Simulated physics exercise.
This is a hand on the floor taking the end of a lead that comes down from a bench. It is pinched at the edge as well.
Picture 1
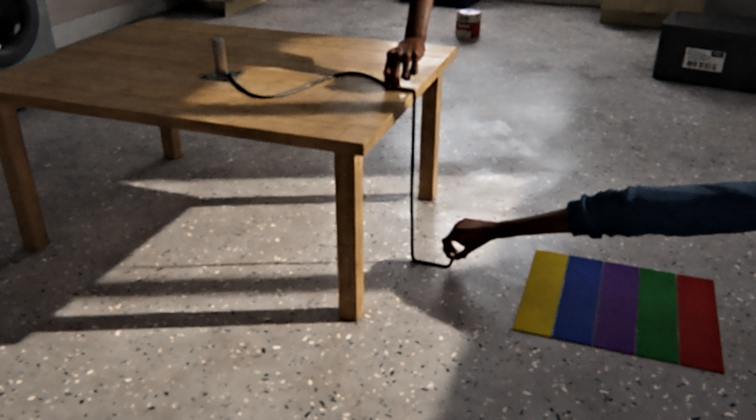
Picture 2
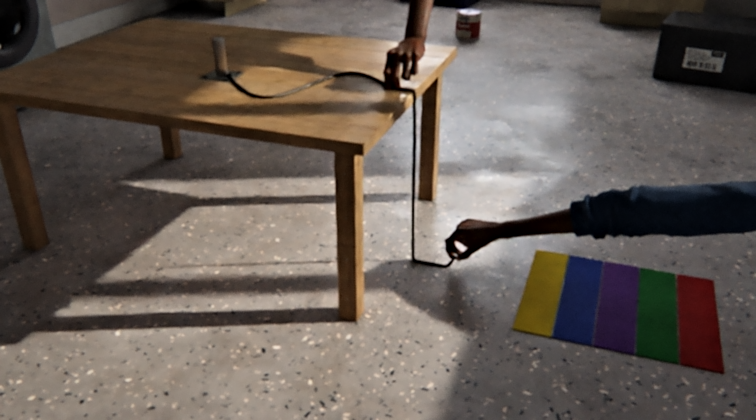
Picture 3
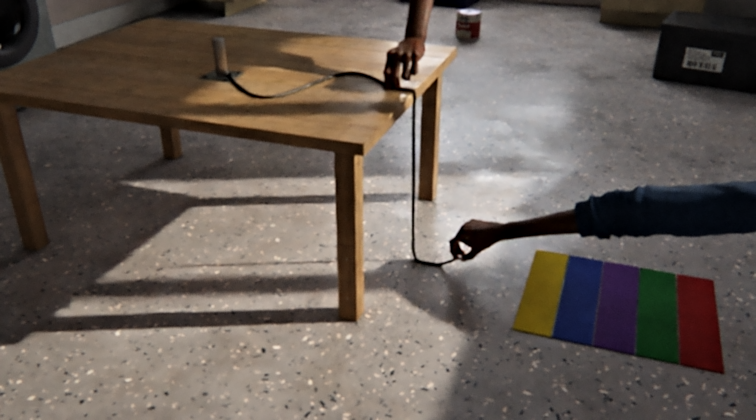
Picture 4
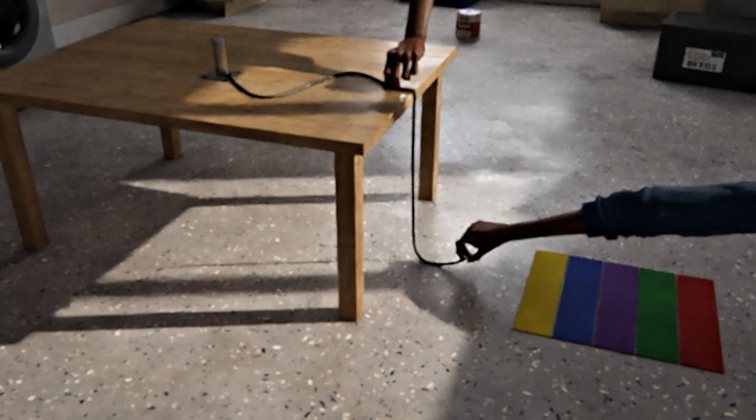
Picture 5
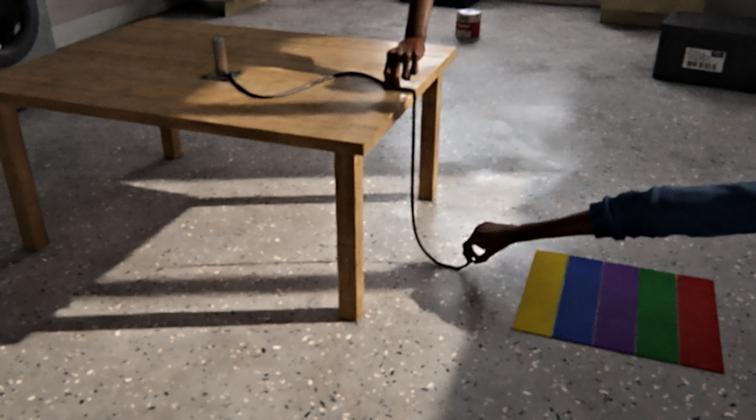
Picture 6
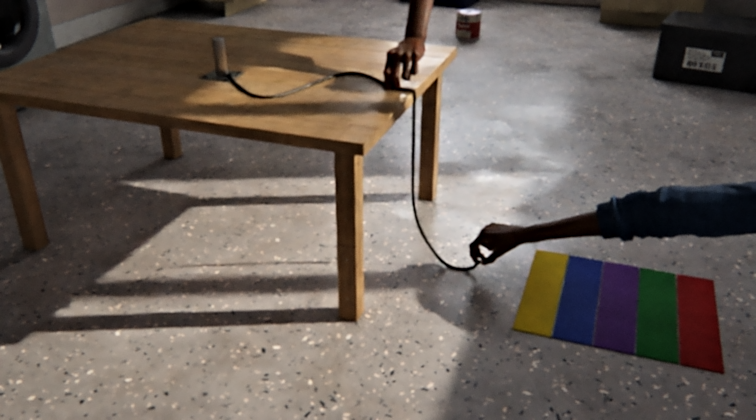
A hand at the right reaches in low over a speckled grey floor, seen from slightly above by a still camera, beside a wooden table at the left. A dark lead runs from a small upright cylinder across the tabletop, under another hand at the edge, and down to the floor near yellow, blue, purple, green and red strips. The lower hand slowly draws the lead's end slightly right, bending its hanging part into a curve.
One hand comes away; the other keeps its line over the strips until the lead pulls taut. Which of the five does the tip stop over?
The red one.
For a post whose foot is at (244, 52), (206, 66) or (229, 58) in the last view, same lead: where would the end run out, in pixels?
The places are (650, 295), (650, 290) and (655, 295).
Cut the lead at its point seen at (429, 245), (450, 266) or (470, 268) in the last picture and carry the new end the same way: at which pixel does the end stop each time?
The places are (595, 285), (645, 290) and (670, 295).
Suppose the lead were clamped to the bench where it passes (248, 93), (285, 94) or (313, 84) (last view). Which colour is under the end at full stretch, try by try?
Try by try: Green; green; purple.
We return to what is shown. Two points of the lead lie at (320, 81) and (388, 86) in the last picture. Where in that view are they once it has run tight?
At (374, 91), then (462, 140).
Soon after, end near (620, 287); over purple.
After that, end near (667, 296); over green.
At the stop, end near (694, 301); over red. It halts on the red strip.
